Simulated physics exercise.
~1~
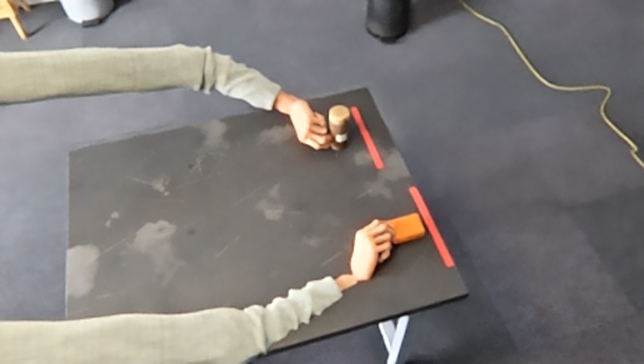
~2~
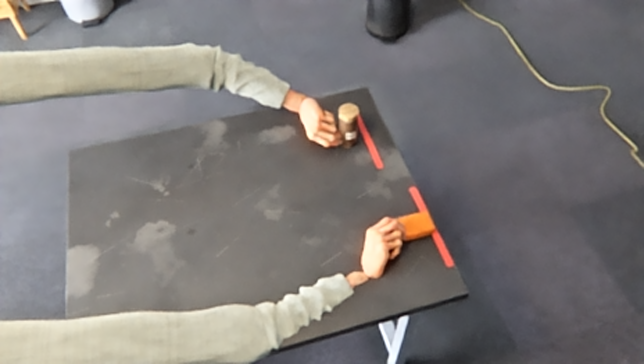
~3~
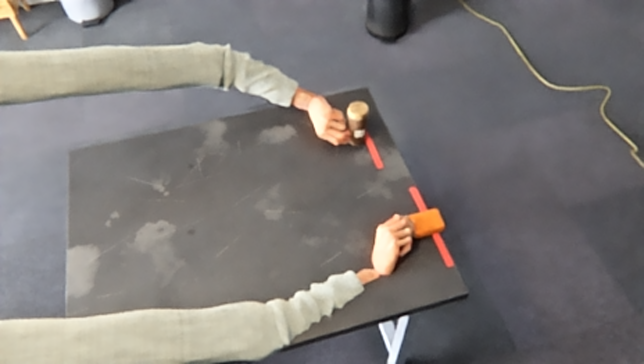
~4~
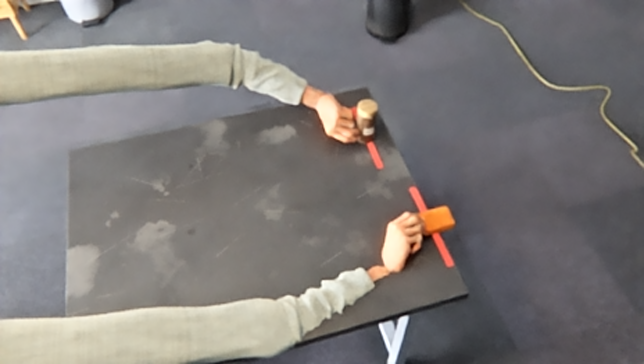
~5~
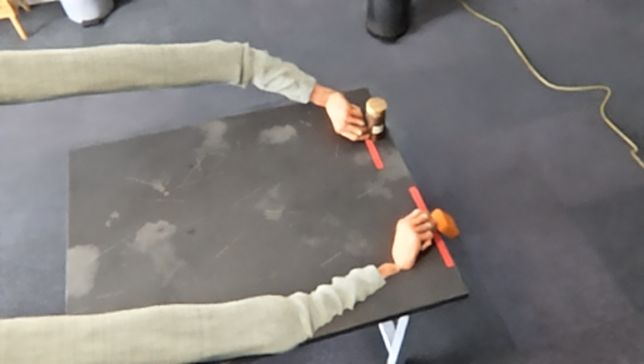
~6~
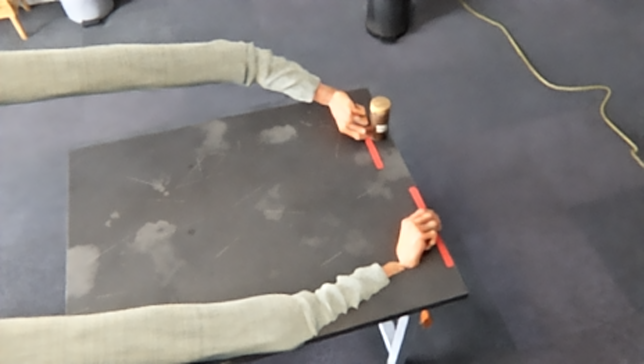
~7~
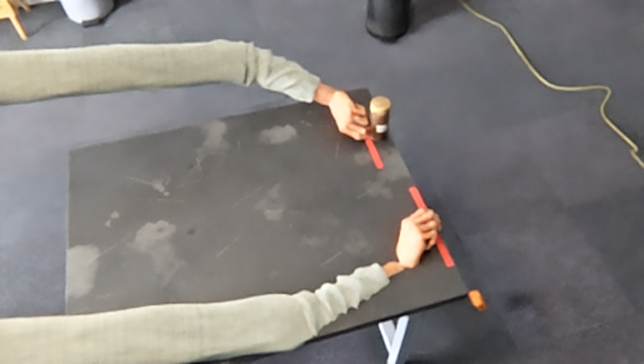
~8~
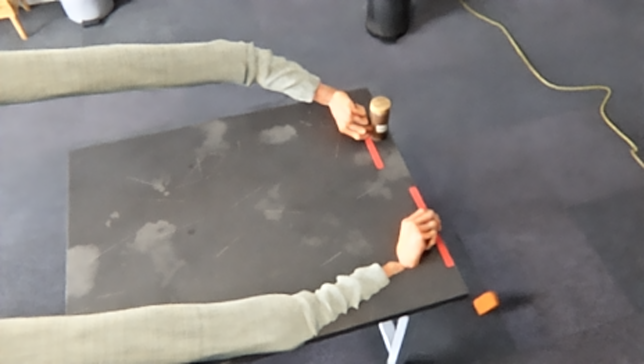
At first, two hands rest on a dark, scuffed table, one behind a small brown jar and the other behind an orange sponge, each near a strip of red tape. Both hands push to the right, sliding the jar and the sponge toward the table's edge. The sponge crosses its tape, tips over the edge and drops out of the near hand's reach. The jar slides a little farther, then stops upright near the far corner. The sponge reappears beyond the near corner and ends up on the floor, while the jar stays on the table.
